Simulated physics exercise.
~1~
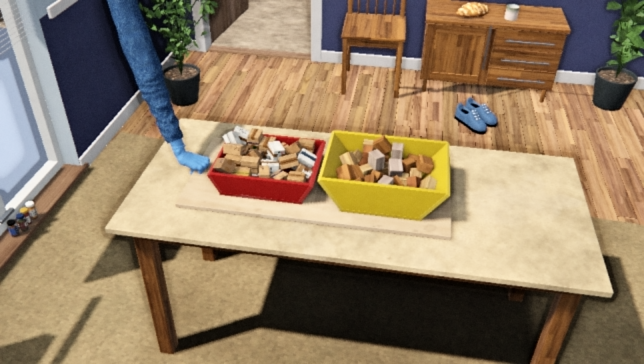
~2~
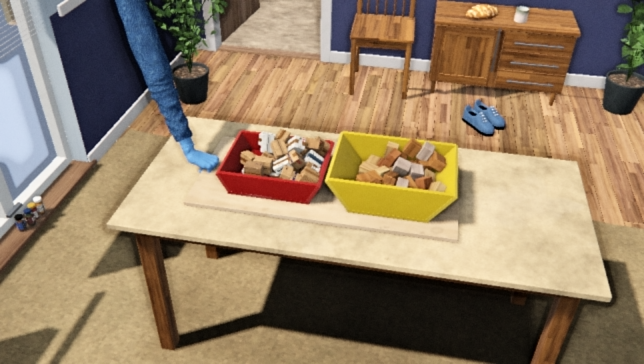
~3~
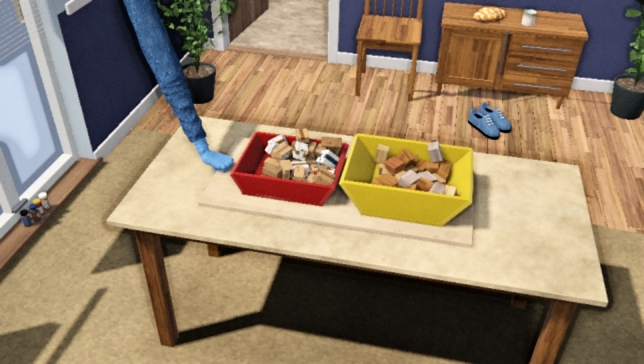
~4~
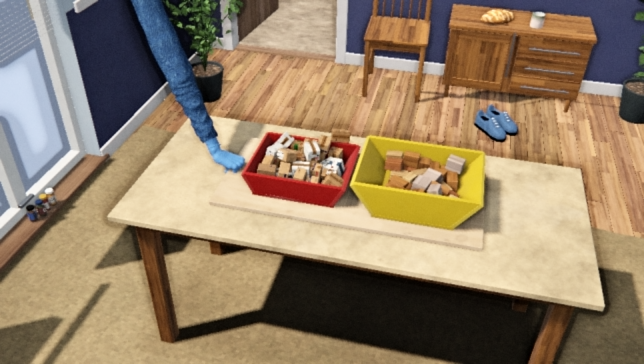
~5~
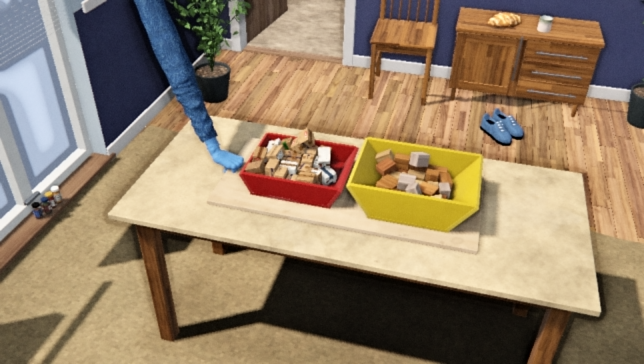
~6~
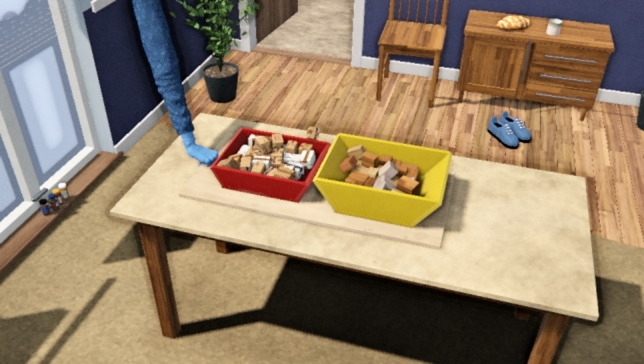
In a sunlit room with a wooden floor and dark blue walls, seen from above at an angle, a pale table holds a board with two baskets. The red one on the left is heaped with small brown and white parcels, and the yellow one on the right with wooden blocks. A blue arm reaches down to the board's left end. Board and baskets slide right, their loads jostling, then pause and swing back left. A parcel or so leaves the red basket by its back rim, while the yellow basket keeps its blocks.
